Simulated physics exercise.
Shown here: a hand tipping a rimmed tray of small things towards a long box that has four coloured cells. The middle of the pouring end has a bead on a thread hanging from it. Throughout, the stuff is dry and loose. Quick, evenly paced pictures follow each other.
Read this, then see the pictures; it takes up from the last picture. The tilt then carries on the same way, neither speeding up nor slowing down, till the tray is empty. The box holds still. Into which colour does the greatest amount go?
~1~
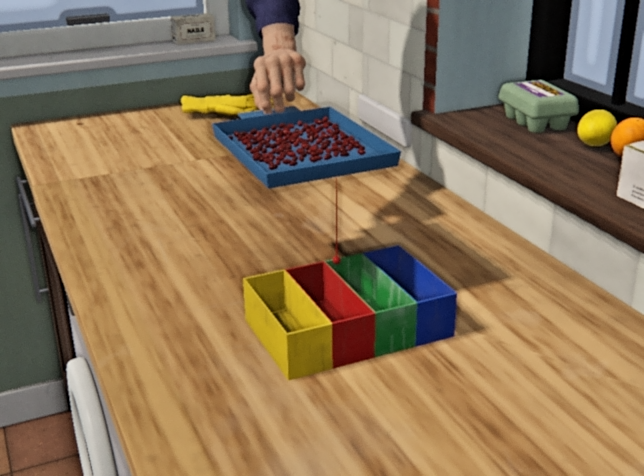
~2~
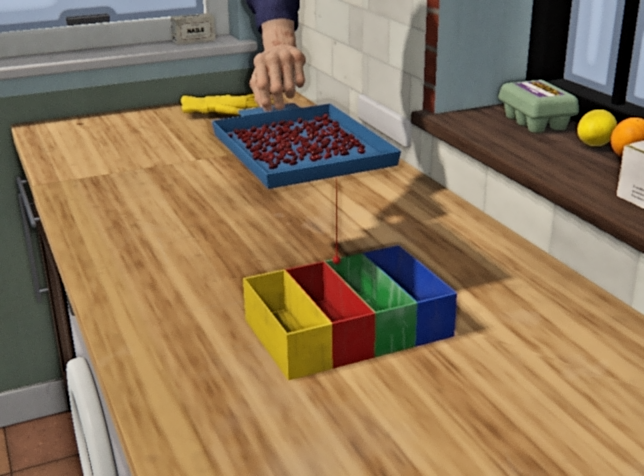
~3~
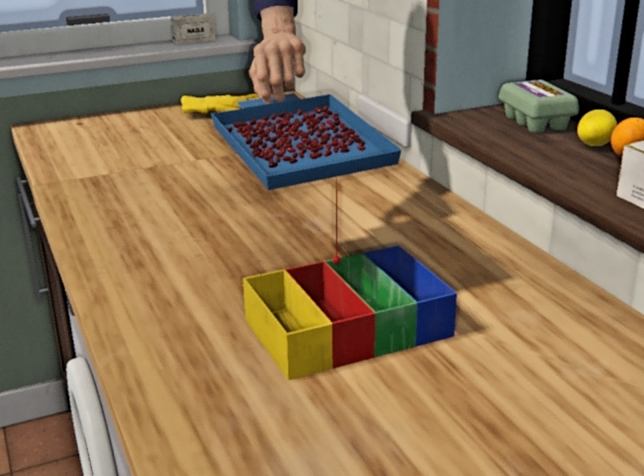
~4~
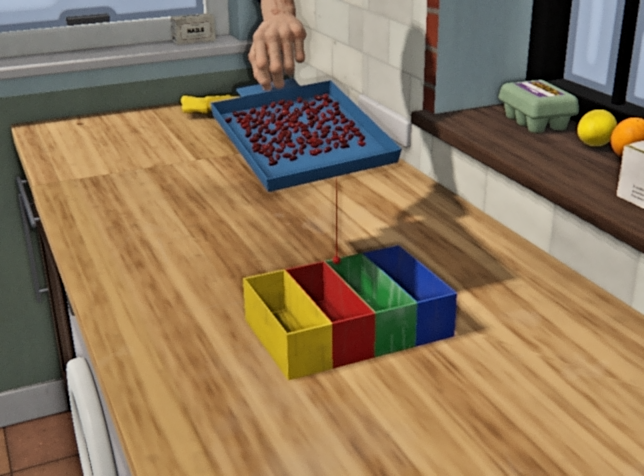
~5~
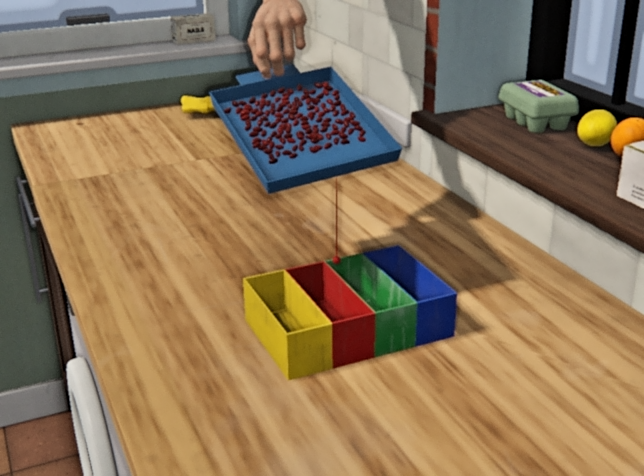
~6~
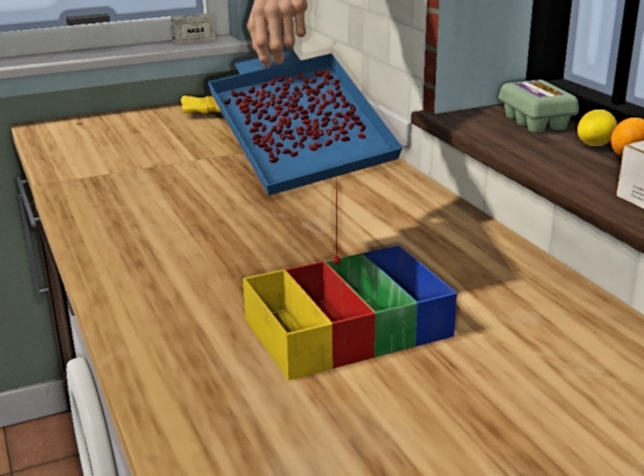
The greatest amount goes into yellow.
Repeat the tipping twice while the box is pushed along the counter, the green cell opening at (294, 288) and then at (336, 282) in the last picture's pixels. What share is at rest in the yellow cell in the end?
Around 0 % followed by around 10 %.
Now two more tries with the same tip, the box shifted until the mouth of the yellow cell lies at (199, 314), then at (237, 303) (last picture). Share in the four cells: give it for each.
First case 90 in a hundred, second case 100 in a hundred.
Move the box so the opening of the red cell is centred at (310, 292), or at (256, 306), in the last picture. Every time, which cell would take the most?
Case A: The red cell; case B: The cell in green.
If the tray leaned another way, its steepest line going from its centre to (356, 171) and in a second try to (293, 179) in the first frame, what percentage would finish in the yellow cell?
Around 0 per cent first, around 60 per cent next.
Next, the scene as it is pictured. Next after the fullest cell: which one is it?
The answer is that red cell.
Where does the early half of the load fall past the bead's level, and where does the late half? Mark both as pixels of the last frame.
Earlier half at (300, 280), later half at (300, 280).
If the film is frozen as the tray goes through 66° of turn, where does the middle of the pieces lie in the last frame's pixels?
I'd mark it close to (302, 160).
Soon after the last picture, tray tipped steeply; nearly all on the tray; a stray few in the yellow cell; a stray few falling or outside the box.
A little later, tray tipped past a quarter turn; most on the tray; a small part in the yellow cell; a small part in the red cell; a stray few in the green cell; a stray few falling or outside the box.
Later still, tray tipped past a quarter turn; about half in the yellow cell; about a third in the red cell; a small part in the green cell; a stray few falling or outside the box.
At rest, tray tipped past a quarter turn; about half in the yellow cell; about a third in the red cell; a small part in the green cell; none in the blue cell; a stray few outside the box.
